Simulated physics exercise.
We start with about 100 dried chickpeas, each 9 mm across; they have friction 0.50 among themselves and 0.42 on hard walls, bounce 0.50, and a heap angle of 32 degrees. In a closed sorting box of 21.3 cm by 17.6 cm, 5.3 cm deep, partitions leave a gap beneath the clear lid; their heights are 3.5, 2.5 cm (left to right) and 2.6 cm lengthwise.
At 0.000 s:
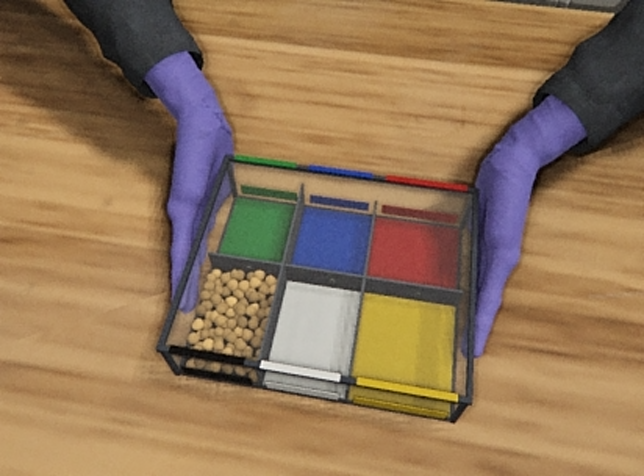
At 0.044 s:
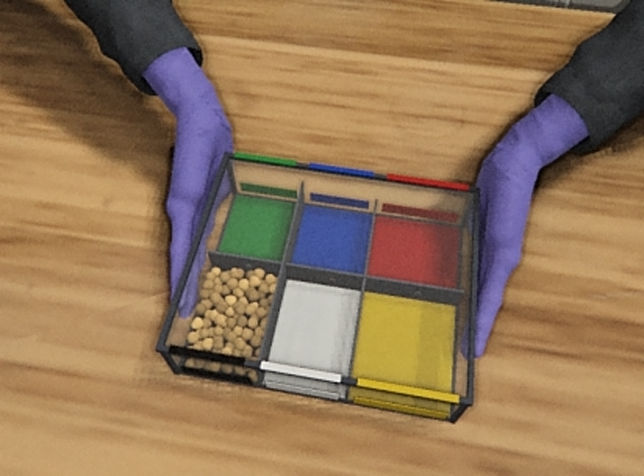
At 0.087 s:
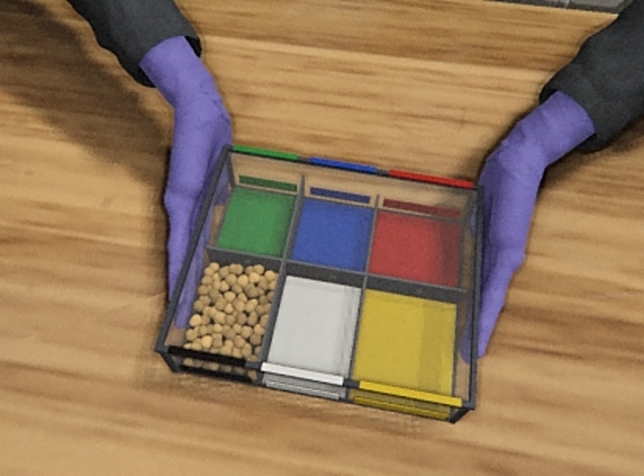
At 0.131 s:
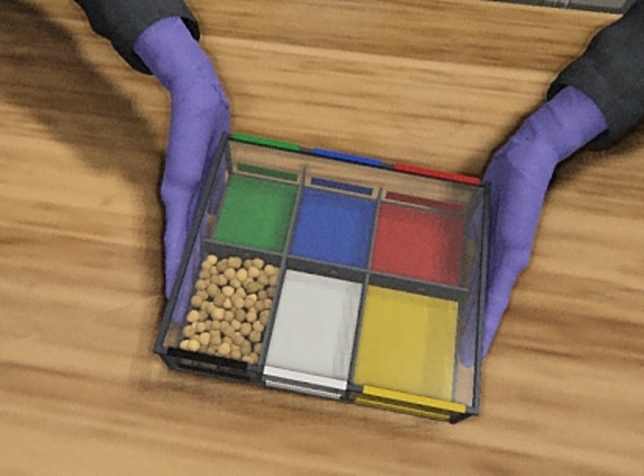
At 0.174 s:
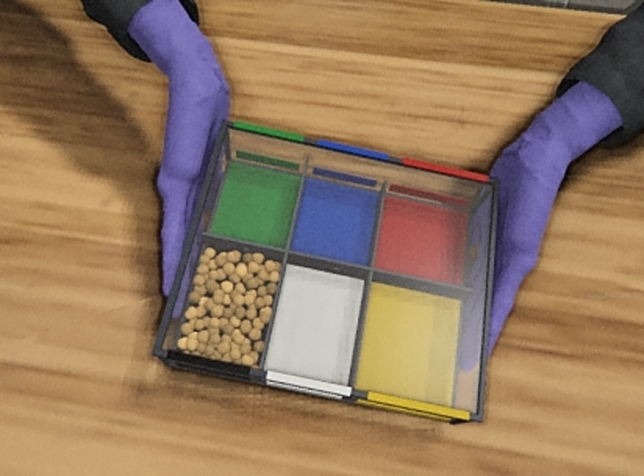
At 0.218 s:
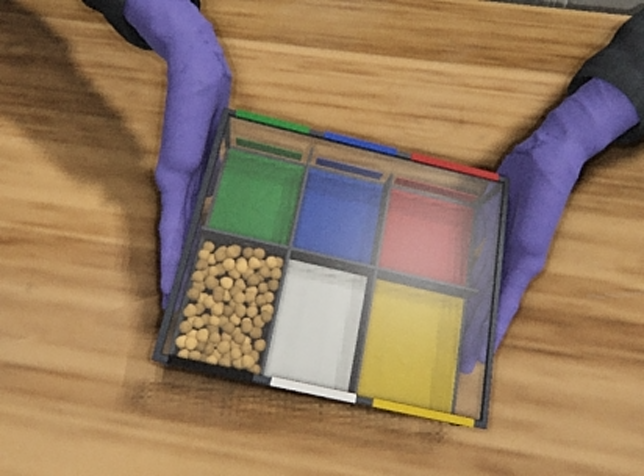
On a pale wooden tabletop seen from above at a slant, two purple-gloved hands in dark sleeves grip a clear-lidded box from either side. Its six compartments are green, blue and red at the back, with tan chickpeas at front left, then white and yellow. The hands gradually tilt the box, its right front corner lowest, while the chickpeas stay in their compartment and the camera remains still.
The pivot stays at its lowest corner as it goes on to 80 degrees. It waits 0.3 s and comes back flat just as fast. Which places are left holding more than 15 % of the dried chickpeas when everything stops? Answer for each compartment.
Red compartment: Not over, blue compartment: Not over, green compartment: Not over, yellow compartment: Not over, white compartment: Not over, black compartment: Over.
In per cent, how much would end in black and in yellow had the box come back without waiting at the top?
Black 85; yellow 0.
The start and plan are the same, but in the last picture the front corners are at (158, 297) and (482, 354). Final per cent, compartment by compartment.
By the end, red has 0%, blue has 5%, green has 20%, yellow has 0%, white has 0% and black has 70%.
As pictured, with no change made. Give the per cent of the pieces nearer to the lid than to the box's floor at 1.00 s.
Something like 30 percent of the pieces.
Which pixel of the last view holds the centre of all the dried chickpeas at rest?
(237, 352).
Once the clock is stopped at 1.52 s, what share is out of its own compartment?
Near 10 per cent of it.
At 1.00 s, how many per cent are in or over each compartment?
You'd find red at 0, blue at 0, green at 0, yellow at 0, white at 5 and black at 95 per cent.
After 1.00 s, tilt 80 degrees; white 5 %, black 95 %.
After 1.52 s, tilt 42 degrees; yellow 5 %, white 5 %, black 90 %.
Then, at 2.10 s, tilt 0 degrees; yellow 5 %, white 5 %, black 90 %.
In the end, at 2.5 s, red 0 %, blue 0 %, green 0 %, yellow 5 %, white 5 %, black 90 %.
